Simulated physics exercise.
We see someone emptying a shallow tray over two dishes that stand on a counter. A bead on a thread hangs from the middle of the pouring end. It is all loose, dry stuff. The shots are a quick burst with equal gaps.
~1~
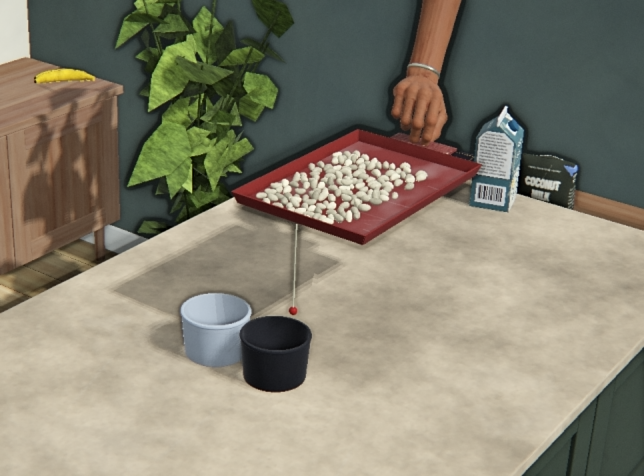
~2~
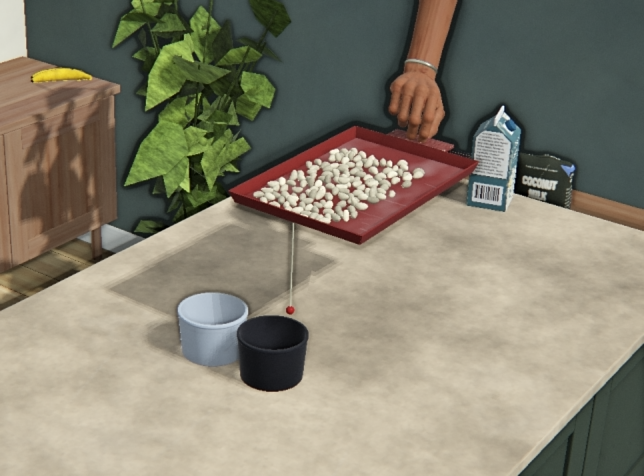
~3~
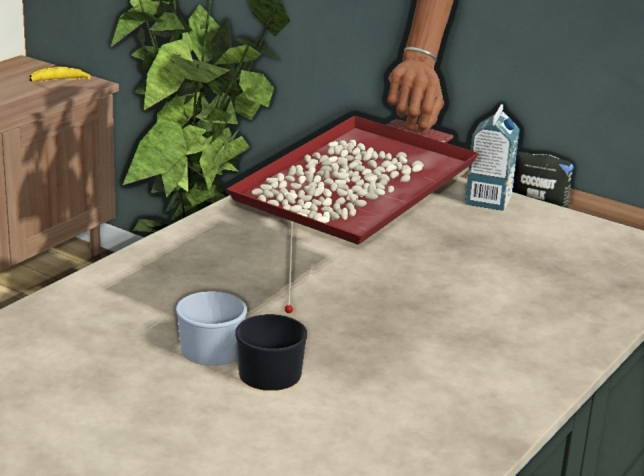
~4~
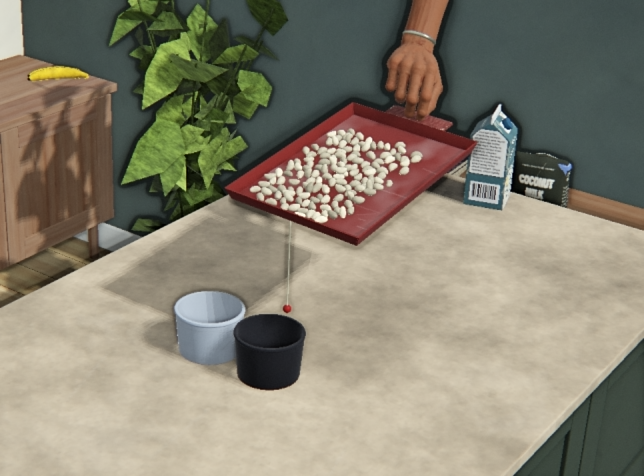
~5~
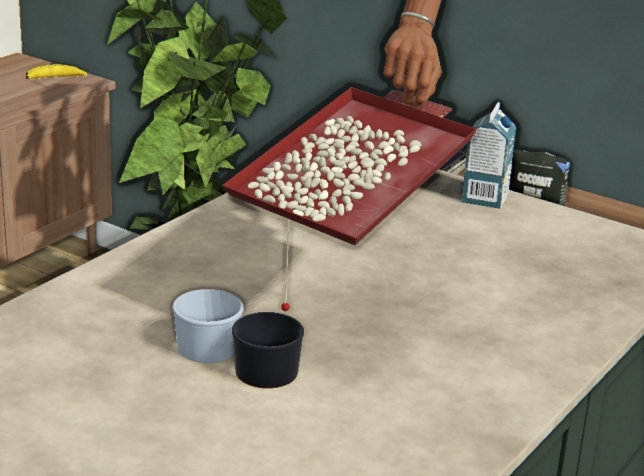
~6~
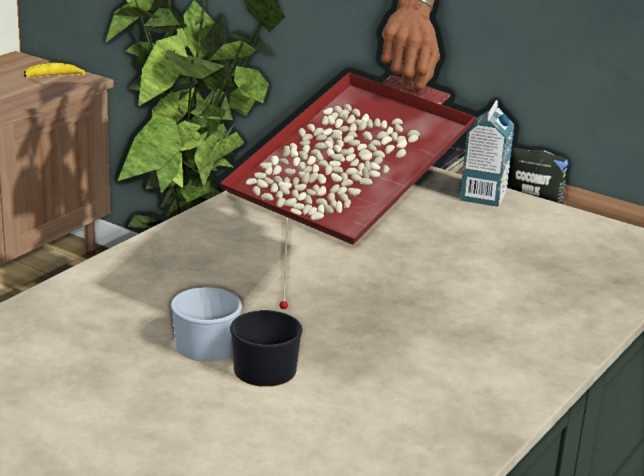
On a counter, a hand gradually tilts a red tray of white beans above two dishes.
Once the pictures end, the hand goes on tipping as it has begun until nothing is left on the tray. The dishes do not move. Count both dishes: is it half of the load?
Caught overall: Under half.
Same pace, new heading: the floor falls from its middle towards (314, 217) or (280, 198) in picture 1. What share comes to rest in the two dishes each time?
Near 50 % and 60 %.
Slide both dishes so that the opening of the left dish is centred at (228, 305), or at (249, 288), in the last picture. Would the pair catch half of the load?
The first try: Not half. The second: Below a half.
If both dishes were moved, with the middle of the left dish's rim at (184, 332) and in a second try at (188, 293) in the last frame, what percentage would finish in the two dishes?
About 10 and 0 per cent.
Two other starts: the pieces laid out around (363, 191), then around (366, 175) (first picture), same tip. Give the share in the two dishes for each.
Near 20 % and 30 %.
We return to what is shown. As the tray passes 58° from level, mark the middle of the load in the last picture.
Roughly at (318, 200).
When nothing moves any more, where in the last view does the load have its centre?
Around (310, 392).
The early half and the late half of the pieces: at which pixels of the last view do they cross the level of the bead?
First near (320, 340), later near (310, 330).
Just after the last frame, tray tipped steeply; almost all on the tray; about a tenth in the air.
A moment on, tray tipped right over; about a tenth on the tray; about a tenth in the right dish; roughly half outside both; roughly a quarter in the air.
Further on, tray tipped past a quarter turn; roughly a quarter in the right dish; the larger part outside both.
When it is over, tray tipped past a quarter turn; roughly a quarter in the right dish; not one in the left dish; the larger part outside both.
